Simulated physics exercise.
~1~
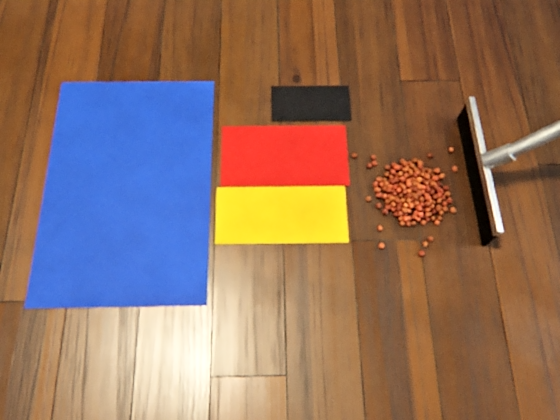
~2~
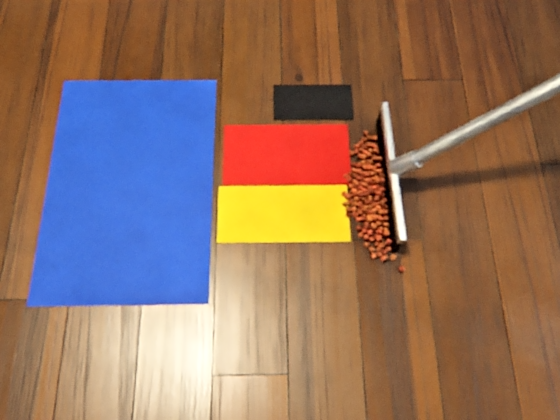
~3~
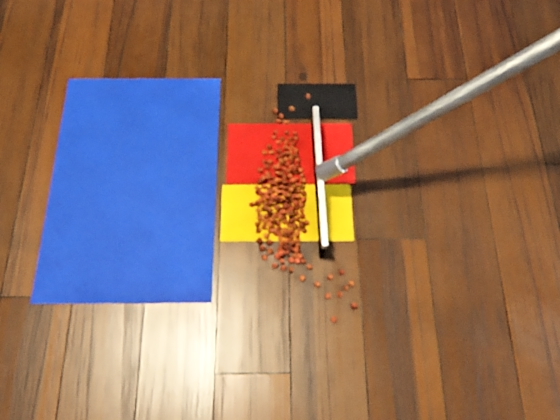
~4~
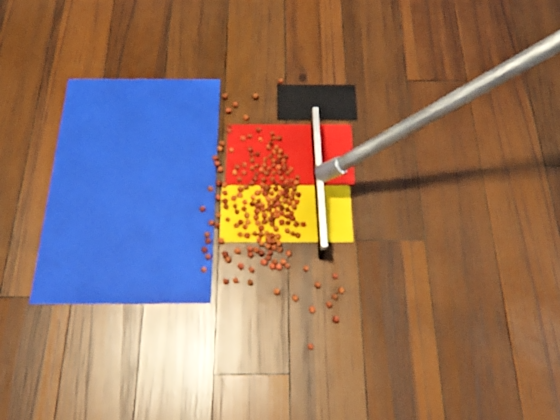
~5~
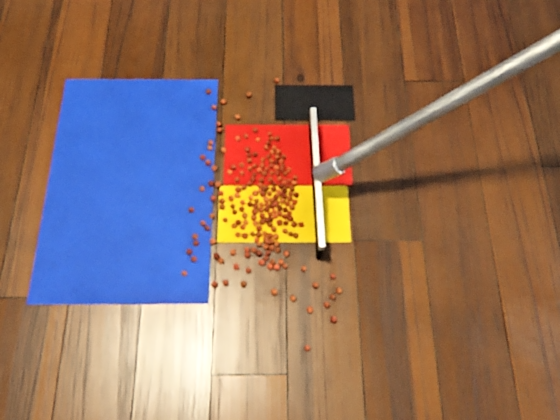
The video shows a squeegee pushing a pile of small reddish-brown pellets leftwards across a wooden floor onto red and yellow mats, where it stops while the pellets spread onward, ending scattered mostly over those mats, with some on bare floor and a few on the blue mat.
